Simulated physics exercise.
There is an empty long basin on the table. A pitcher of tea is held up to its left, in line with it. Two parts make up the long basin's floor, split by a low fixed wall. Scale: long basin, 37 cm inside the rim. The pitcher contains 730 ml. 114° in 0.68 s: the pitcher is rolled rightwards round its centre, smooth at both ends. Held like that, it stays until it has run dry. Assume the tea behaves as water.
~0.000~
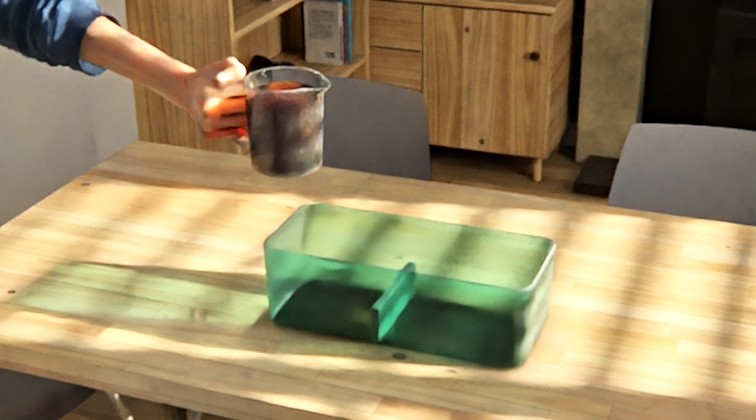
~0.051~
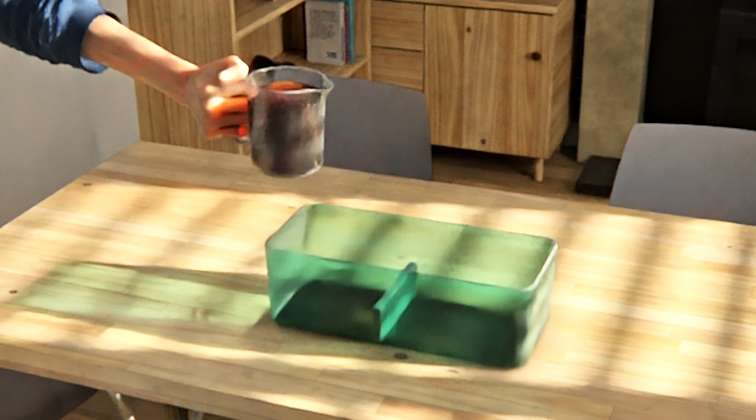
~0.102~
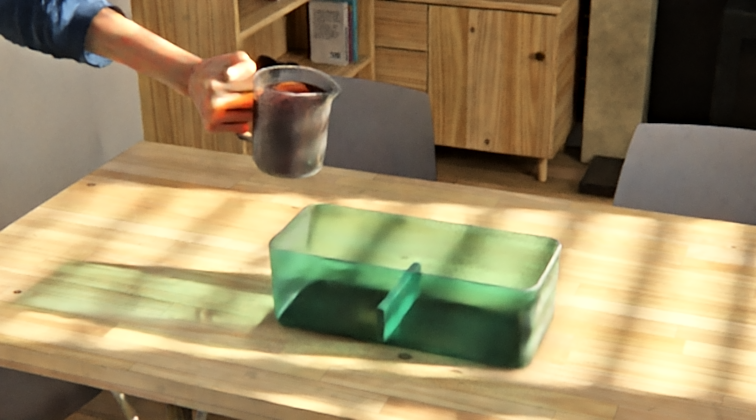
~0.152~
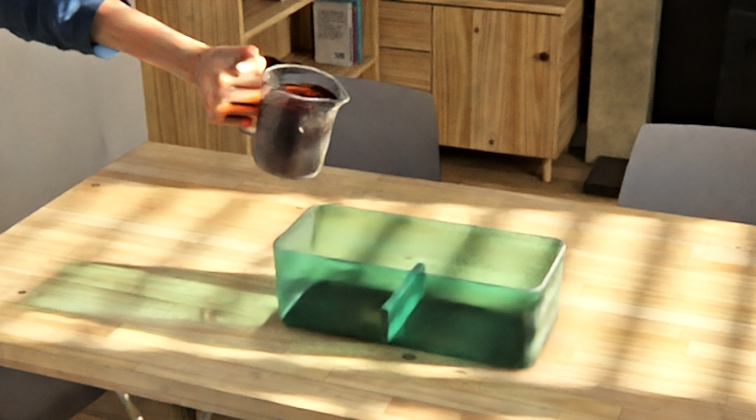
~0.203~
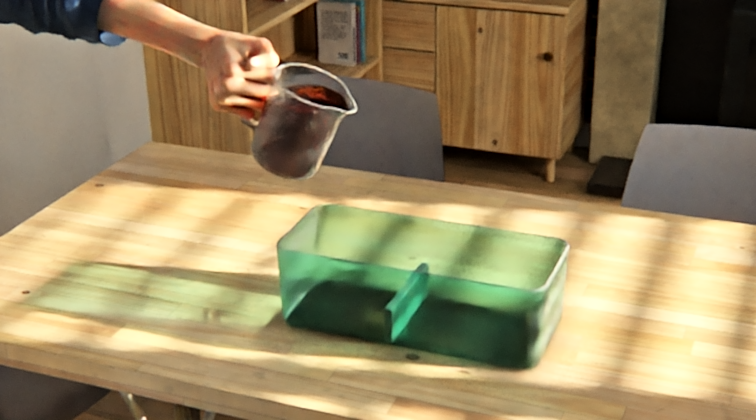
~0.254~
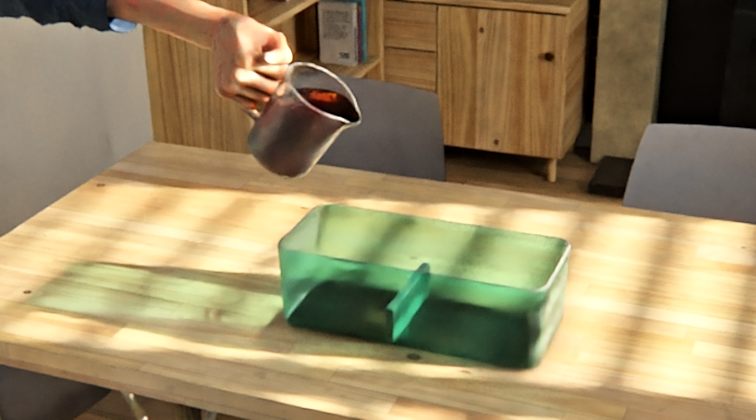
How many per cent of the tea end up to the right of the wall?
About 14 per cent.
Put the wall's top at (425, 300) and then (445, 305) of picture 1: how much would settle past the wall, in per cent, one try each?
10 per cent first, 20 per cent second.
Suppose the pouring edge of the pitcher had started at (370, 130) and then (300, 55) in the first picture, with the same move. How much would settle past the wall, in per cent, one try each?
Try 1: Approx. 70 %; try 2: Approx. 5 %.
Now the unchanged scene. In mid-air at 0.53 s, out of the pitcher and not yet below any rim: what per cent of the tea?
It comes to roughly 28 per cent.
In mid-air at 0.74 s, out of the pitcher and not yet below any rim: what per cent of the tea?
12 per cent or so.
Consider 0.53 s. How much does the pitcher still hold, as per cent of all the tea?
52 %.
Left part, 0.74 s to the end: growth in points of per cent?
Roughly 14 in a hundred.
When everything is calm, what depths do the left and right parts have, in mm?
Left 26 mm, right 4 mm.
Then, 0.53 s in, the tilt is 101° and 53 per cent is still to pour, 11 is left of the wall and 8 right of it.
Then, 0.74 s in, the tilt is 114° and 9 per cent is still to pour, 66 is left of the wall and 13 right of it.
Then, 0.95 s in, the tilt is 114° and 0 per cent is still to pour, 77 is left of the wall and 14 right of it.
Then, 1.18 s in, the tilt is 114° and 0 per cent is still to pour, 79 is left of the wall and 14 right of it.
Finally, 79 per cent lies left of the wall, 14 right of it and 7 outside.
